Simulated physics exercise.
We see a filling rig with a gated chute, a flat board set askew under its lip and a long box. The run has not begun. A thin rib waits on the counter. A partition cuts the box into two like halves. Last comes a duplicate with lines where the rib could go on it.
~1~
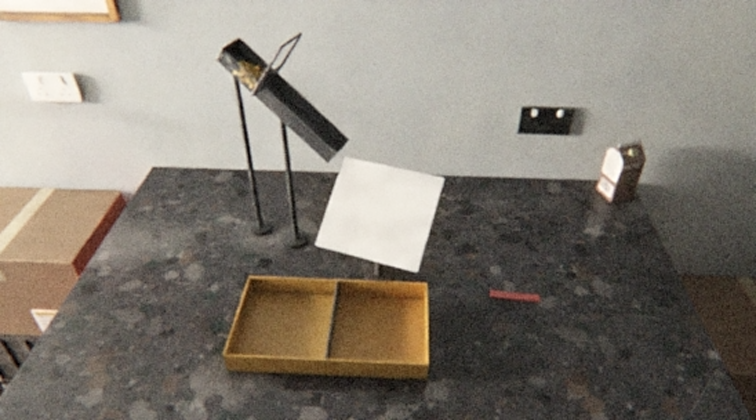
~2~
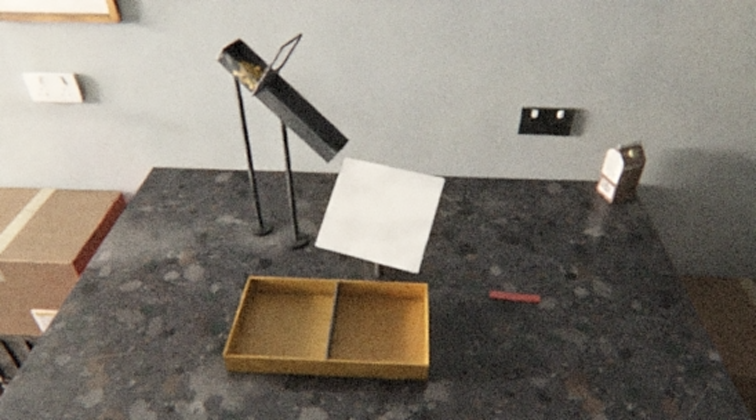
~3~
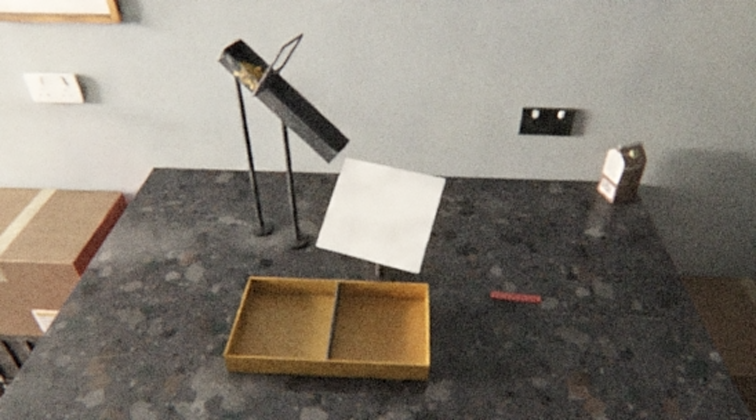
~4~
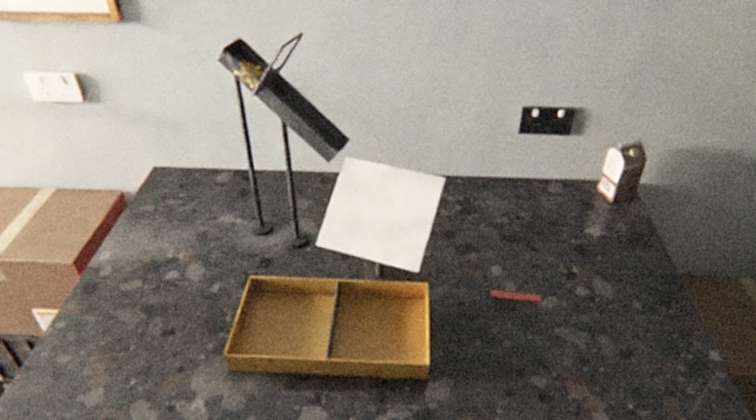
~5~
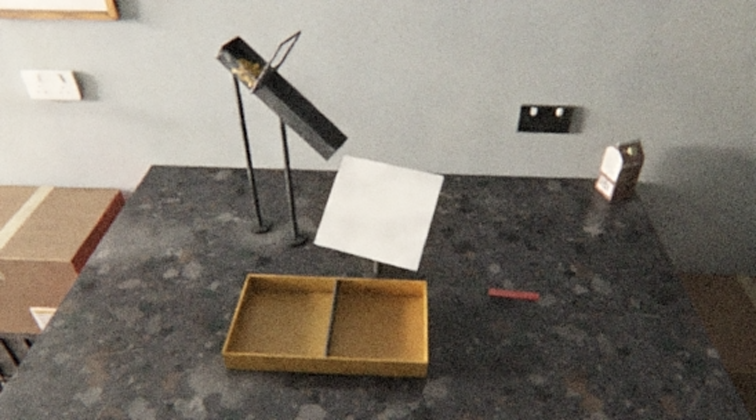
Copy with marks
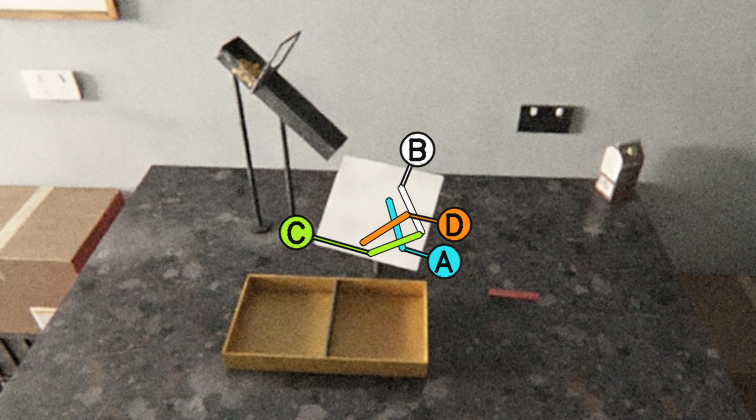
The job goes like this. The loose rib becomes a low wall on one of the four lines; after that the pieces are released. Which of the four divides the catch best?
D is best.
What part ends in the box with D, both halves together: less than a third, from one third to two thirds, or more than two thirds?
More than two thirds.
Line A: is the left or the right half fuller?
The right half.
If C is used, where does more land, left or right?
More lands on the right.
On the marked copy, line A from (389, 200) to (402, 248); line B from (401, 187) to (421, 232); line C from (419, 234) to (370, 253); line D from (407, 214) to (363, 242).
If A is chosen, of what is caught, a stray few in the left half, nearly all in the right.
If B is chosen, of what is caught, a stray few in the left half, nearly all in the right.
If C is chosen, of what is caught, a small part in the left half, most in the right.
If D is chosen, of what is caught, about a third in the left half, about two thirds in the right.
